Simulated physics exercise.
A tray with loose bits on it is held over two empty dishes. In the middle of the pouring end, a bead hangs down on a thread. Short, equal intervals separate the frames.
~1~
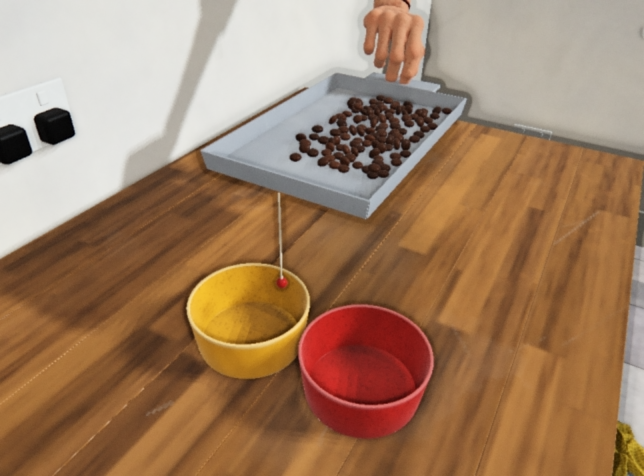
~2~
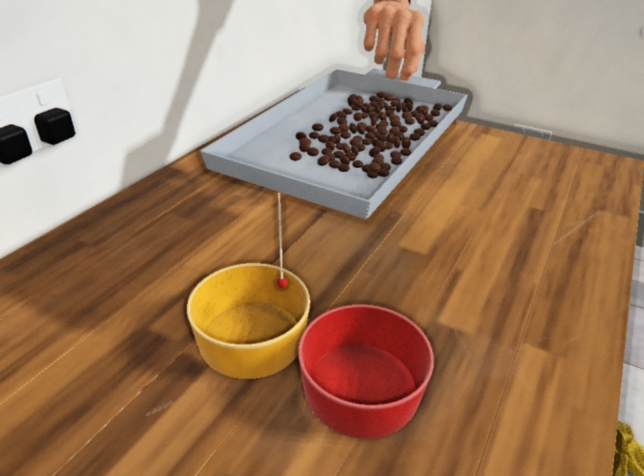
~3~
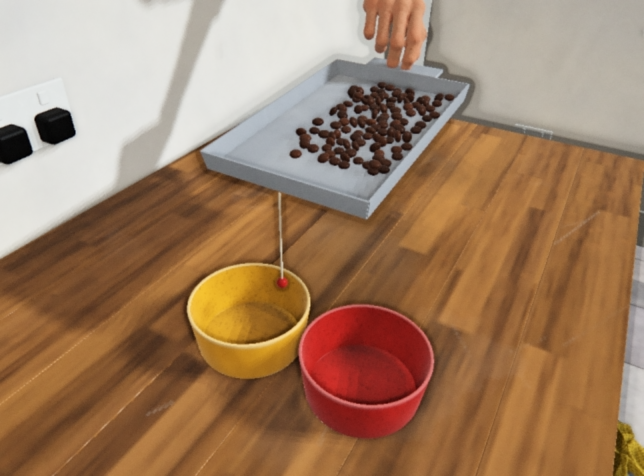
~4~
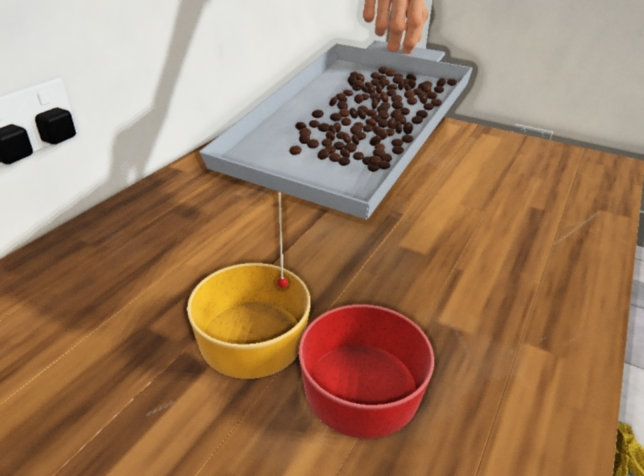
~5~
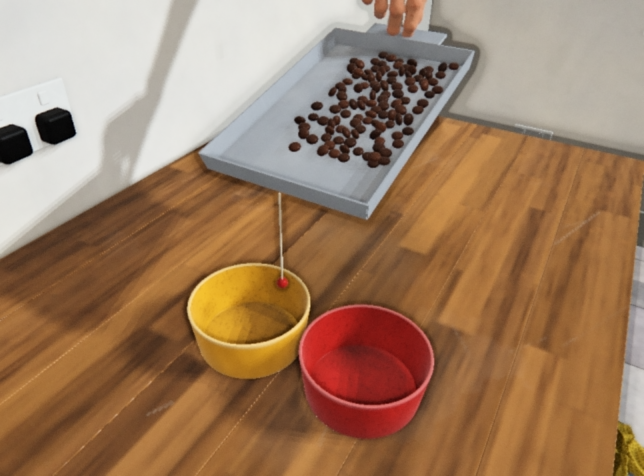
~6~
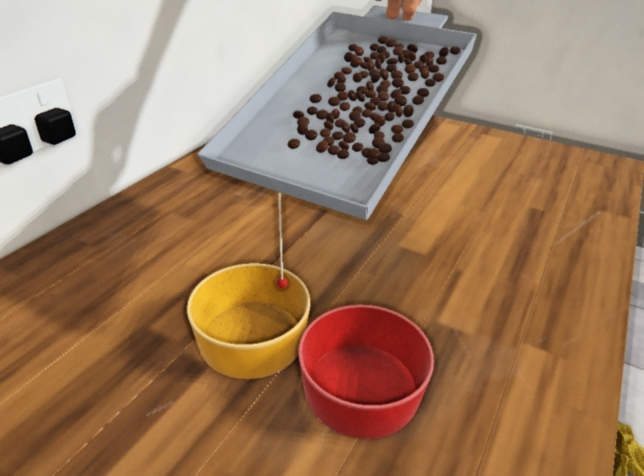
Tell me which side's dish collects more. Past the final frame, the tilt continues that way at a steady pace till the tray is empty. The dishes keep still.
I expect the left-side dish to gain more.
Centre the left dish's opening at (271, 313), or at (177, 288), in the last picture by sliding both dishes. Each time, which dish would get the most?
First try: The leftmost dish. Second try: The rightmost dish.
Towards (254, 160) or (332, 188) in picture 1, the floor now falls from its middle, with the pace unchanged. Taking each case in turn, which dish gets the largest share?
In turn: Left; the dish on the right.
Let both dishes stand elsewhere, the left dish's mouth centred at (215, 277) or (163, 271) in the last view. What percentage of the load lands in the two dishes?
The first comes to 60 percent and the second to 70 percent.
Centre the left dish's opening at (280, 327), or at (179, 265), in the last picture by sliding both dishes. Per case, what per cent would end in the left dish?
80 %, then 10 %.
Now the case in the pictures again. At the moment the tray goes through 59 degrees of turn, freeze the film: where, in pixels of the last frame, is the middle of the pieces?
(302, 175).
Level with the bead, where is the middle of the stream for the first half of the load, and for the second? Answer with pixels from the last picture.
Half one: (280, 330), half two: (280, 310).
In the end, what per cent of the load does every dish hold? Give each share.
Split in per cent - left dish 50, right dish 20.
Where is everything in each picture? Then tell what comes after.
The first picture shows corners of the pouring end at (205, 150) and (368, 199), level; middle of the load at (370, 131), flat chocolate drops; left dish at (213, 355); right dish at (334, 415); bead on its thread at (282, 283).
The second picture shows corners of the pouring end at (205, 150) and (368, 199), level; middle of the load at (370, 129).
The third picture shows corners of the pouring end at (205, 150) and (367, 199), tipped barely, level across its low end; middle of the load at (371, 122).
The fourth picture shows corners of the pouring end at (204, 151) and (367, 201), tipped a little, level across its low end; middle of the load at (371, 113).
The fifth picture shows corners of the pouring end at (203, 152) and (366, 202), tipped a little, level across its low end; middle of the load at (371, 104).
The sixth picture shows corners of the pouring end at (202, 153) and (365, 203), tipped clearly, level across its low end; middle of the load at (370, 94); left dish at (213, 356); right dish at (334, 415).
Soon after the last picture, tray tipped steeply; nearly all on the tray; a stray few in the air.
A little later, tray tipped right over; about two thirds on the tray; a small part in the right dish; a small part in the left dish; about a quarter outside both; a small part in the air.
Later still, tray tipped past a quarter turn; about a quarter in the right dish; about half in the left dish; about a quarter outside both.
At rest, tray tipped past a quarter turn; about a quarter in the right dish; about half in the left dish; about a quarter outside both.
